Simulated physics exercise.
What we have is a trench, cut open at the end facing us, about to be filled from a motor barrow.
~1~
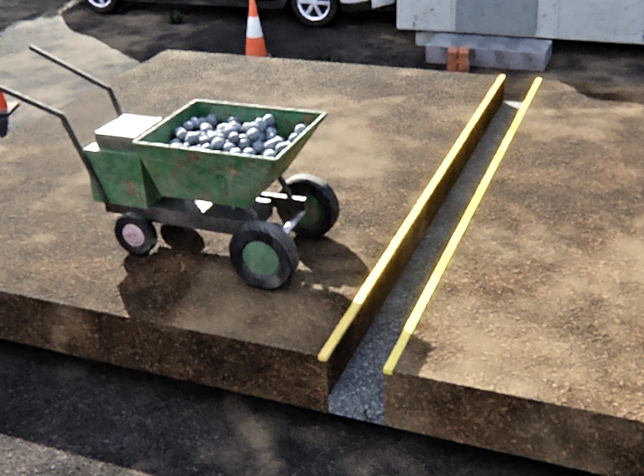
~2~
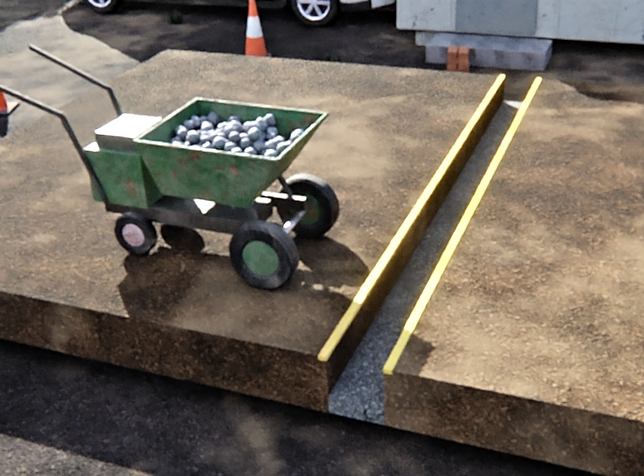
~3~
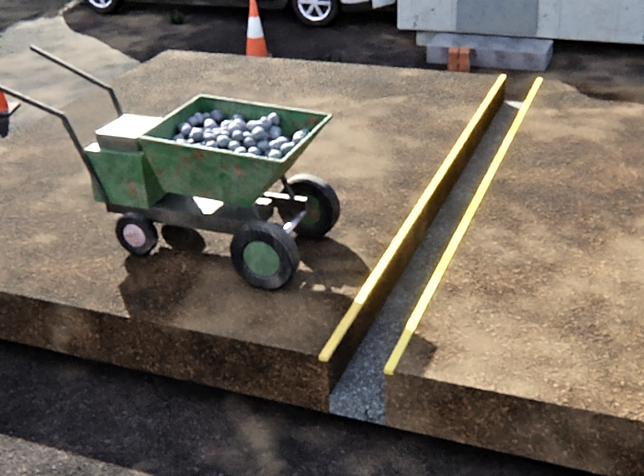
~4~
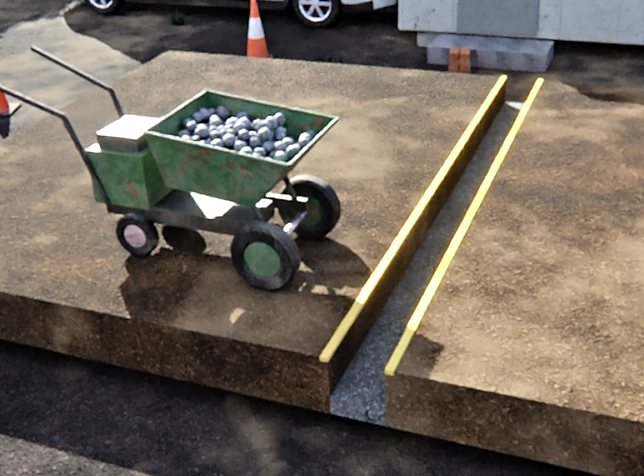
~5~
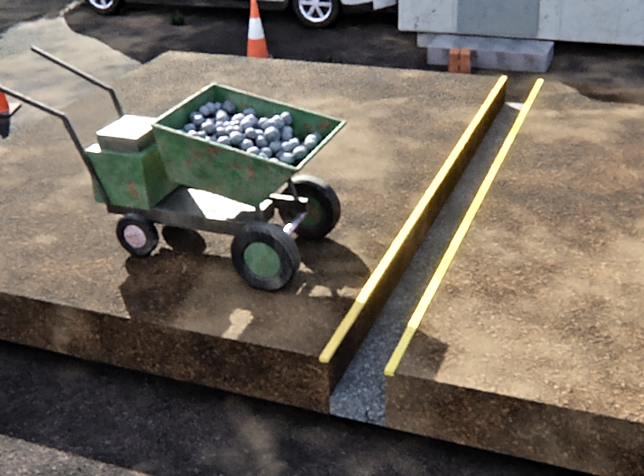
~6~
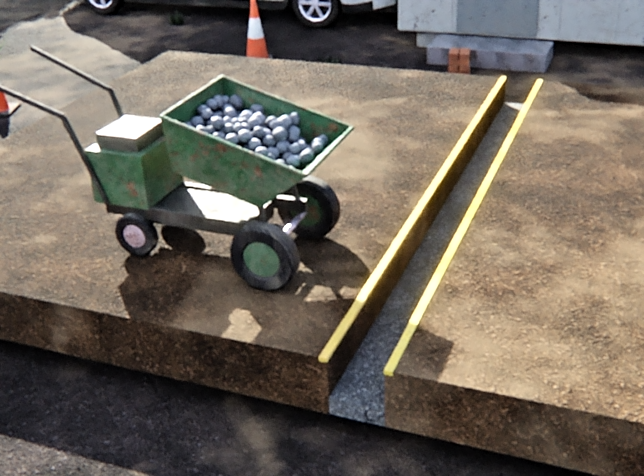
A green barrow's skip full of grey cobbles slowly tilts toward a yellow-edged trench on the right.
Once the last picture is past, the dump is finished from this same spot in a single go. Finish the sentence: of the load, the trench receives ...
The majority.
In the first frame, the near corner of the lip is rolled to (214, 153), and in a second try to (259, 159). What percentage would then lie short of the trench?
About 40 %, then 0 %.
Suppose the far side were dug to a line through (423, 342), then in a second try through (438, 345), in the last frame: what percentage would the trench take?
In order: Near 90, then 100 percent.
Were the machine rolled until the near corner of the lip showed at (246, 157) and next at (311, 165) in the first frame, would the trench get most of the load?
Try one: The greater share. Try two: The lesser share.
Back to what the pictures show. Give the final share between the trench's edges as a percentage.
I'd estimate near 65 per cent.
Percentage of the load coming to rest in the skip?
It works out near 0 percent.
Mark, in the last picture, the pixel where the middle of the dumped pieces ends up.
I'd mark it at roughly (423, 296).
Soon after the last picture, skip tipped steeply; all in the skip.
A little later, skip tipped right over; most in the skip; a small part in or heaped over the trench; a small part falling.
Later still, skip tipped right over; a small part in the skip; about half in or heaped over the trench; about a third beyond it.
By the end, skip tipped right over; about two thirds in or heaped over the trench; about a third beyond it.
